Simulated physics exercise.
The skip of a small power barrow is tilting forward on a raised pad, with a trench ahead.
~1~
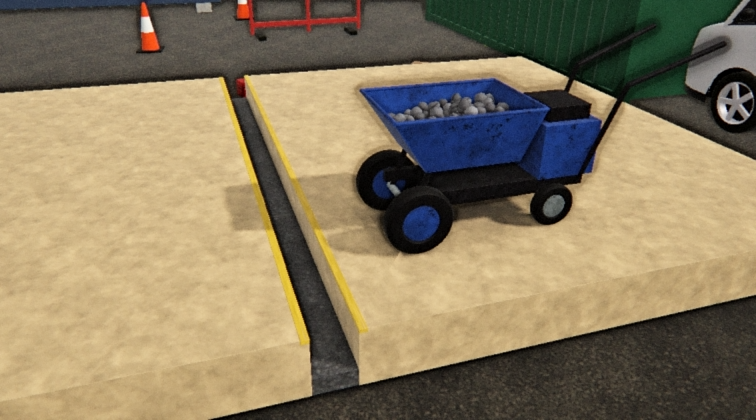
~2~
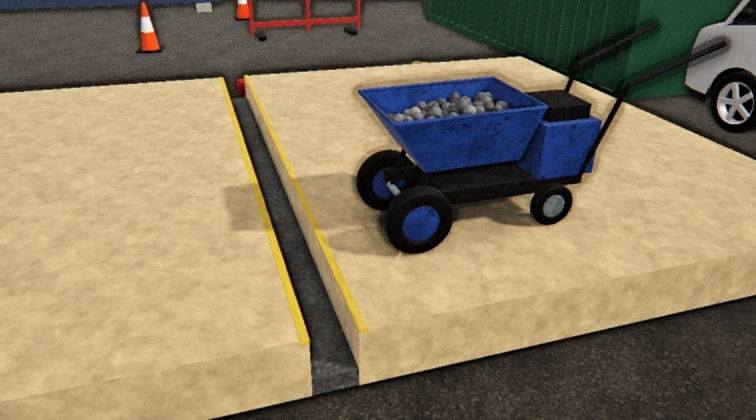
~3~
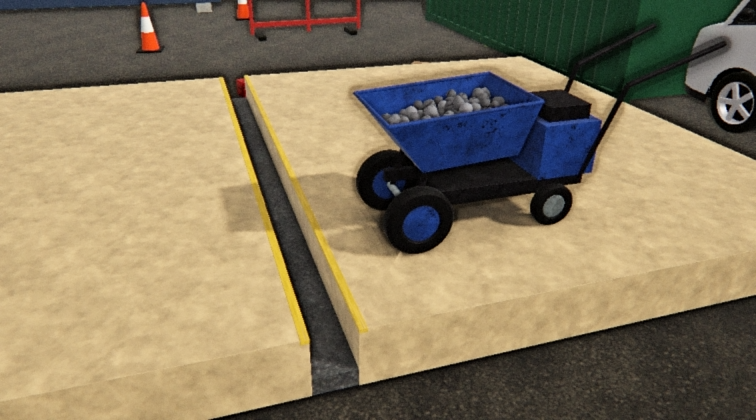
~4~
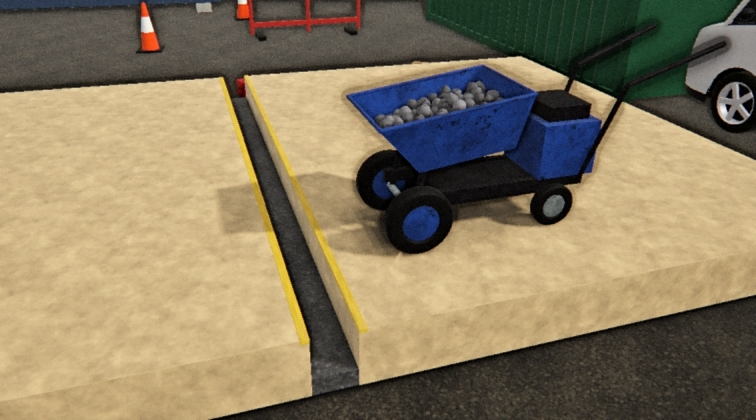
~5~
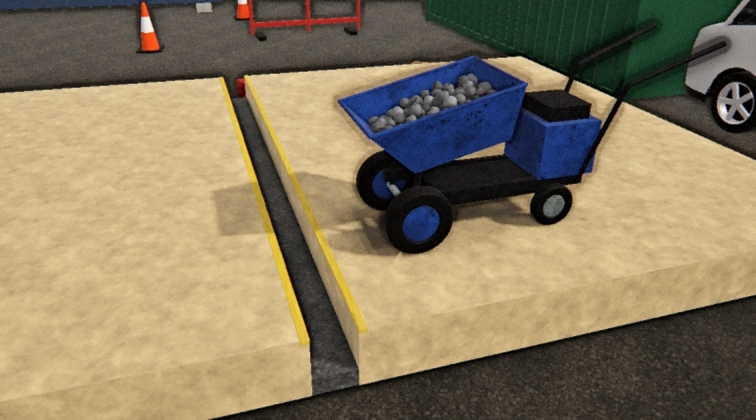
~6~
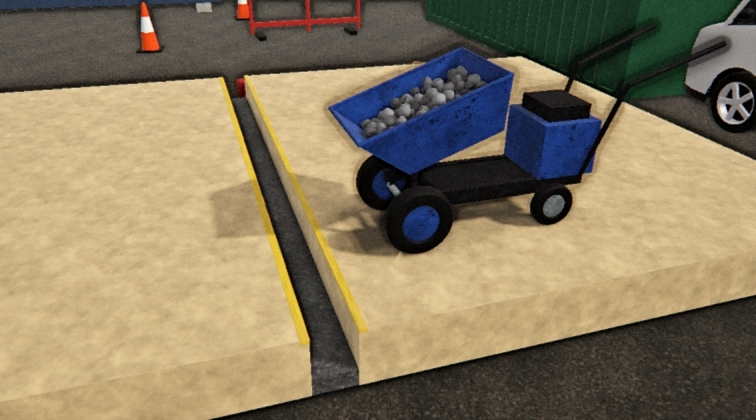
A blue power barrow with black wheels and handles stands on a pale raised pad, seen from above and to one side, its skip loaded with round grey cobbles. To its left a narrow dark trench edged in yellow divides the pad, with orange cones, a red barrier, a green container and a white vehicle behind. The skip starts level, then tilts steadily forward to the left, its rear rising, while the wheels and camera stay still.
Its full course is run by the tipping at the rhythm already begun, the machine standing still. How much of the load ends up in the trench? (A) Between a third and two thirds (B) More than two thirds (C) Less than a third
A, between a third and two thirds.
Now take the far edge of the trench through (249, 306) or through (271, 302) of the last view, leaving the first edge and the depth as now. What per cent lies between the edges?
The first case gives around 100 percent, and the second around 70 percent.
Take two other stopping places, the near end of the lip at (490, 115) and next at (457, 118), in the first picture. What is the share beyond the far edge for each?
You'd get around 0 in a hundred, then 0 in a hundred.
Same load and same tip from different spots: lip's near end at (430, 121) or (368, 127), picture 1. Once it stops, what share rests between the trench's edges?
Close to 90 in a hundred, and close to 10 in a hundred.
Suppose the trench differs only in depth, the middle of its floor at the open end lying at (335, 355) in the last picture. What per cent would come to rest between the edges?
It would be close to 50 percent.
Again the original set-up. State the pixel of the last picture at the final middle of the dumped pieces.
Close to (270, 244).
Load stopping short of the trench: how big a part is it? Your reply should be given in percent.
I'd say around 0 per cent of the load.
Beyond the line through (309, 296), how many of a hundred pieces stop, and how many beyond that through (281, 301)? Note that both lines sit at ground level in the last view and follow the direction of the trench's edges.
About 70 percent, then about 50 percent.
Shortly afterwards, skip tipped steeply; the whole lot in the skip.
Next, skip tipped right over; the bulk in the skip; a little in or heaped over the trench; a little beyond it; a little falling.
Some moments later, skip tipped right over; near a quarter in the skip; near a quarter in or heaped over the trench; near half beyond it.
In the end, skip tipped right over; near half in or heaped over the trench; near half beyond it.
